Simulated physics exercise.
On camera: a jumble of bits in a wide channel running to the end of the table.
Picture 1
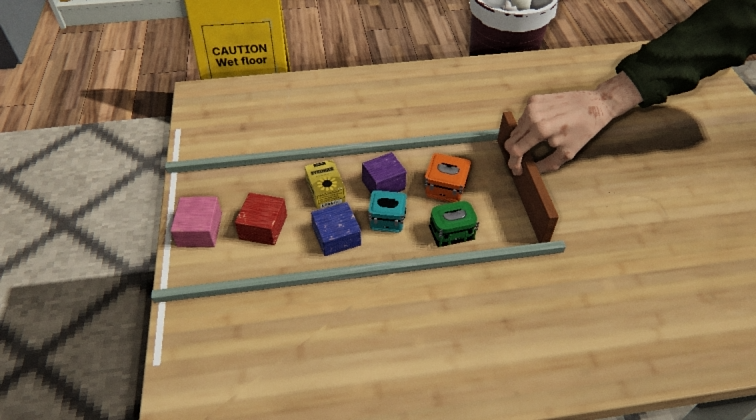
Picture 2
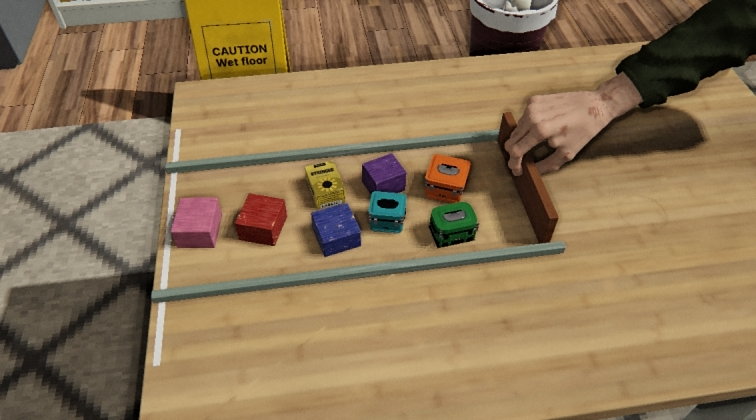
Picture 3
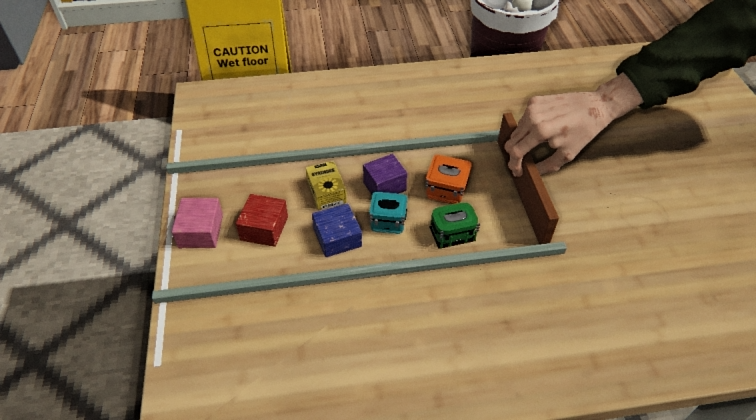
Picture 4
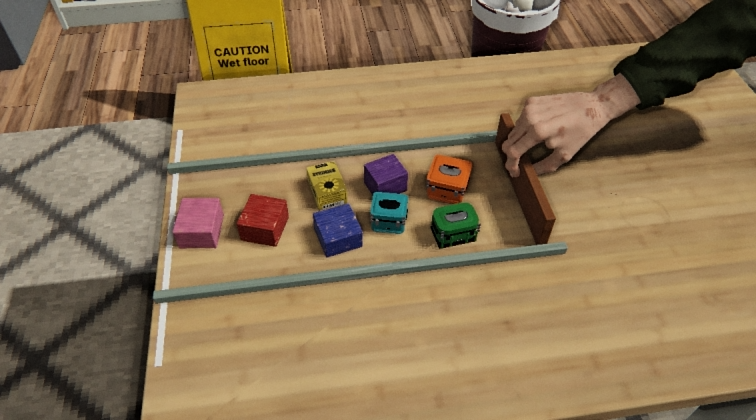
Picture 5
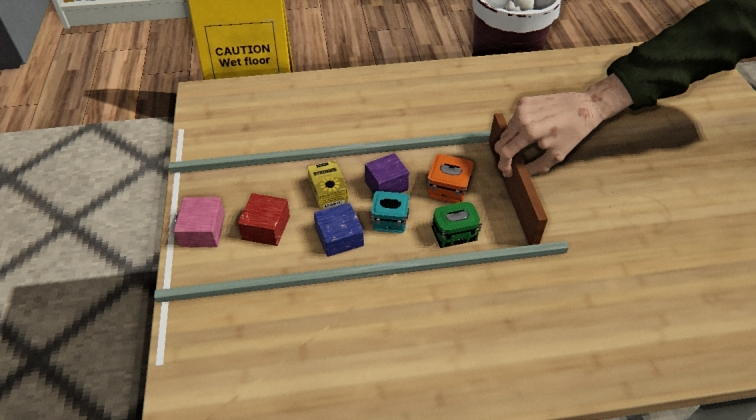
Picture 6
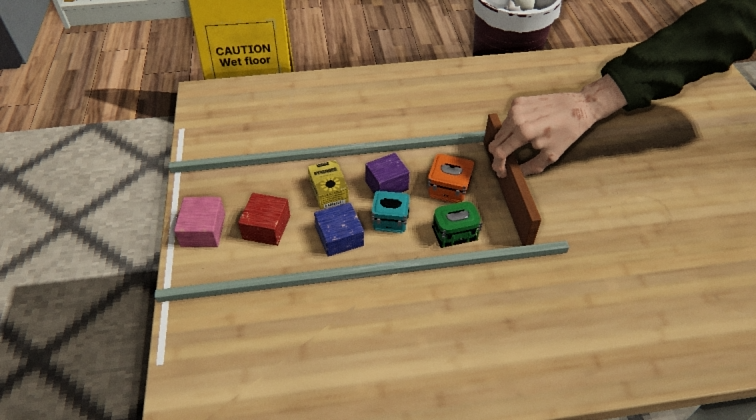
A hand slides a brown board slightly left toward colourful blocks between two rails.
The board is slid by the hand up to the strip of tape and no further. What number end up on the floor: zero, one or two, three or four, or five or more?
More than four go.
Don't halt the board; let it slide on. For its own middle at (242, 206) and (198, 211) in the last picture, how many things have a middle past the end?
Counts for the two places are 1 and 5.
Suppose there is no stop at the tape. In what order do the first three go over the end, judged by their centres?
Pink block, blue block, red block.
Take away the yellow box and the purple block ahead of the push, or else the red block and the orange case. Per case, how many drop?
6, then 6.
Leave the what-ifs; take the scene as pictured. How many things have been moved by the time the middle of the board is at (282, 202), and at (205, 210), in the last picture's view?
First position 8; second position 8.
Early on, none off yet; pink block at rest near (201, 222); red block at rest near (265, 219); yellow box travelled a little near (315, 184).
A while later, none off yet; pink block travelled about its own width near (173, 219); red block travelled about its own width near (219, 207); yellow box travelled well along near (205, 181).
Finally, the number that fall off is five or more; lost, orange case, green case, purple block, turquoise case, blue block, yellow box, red block and pink block.
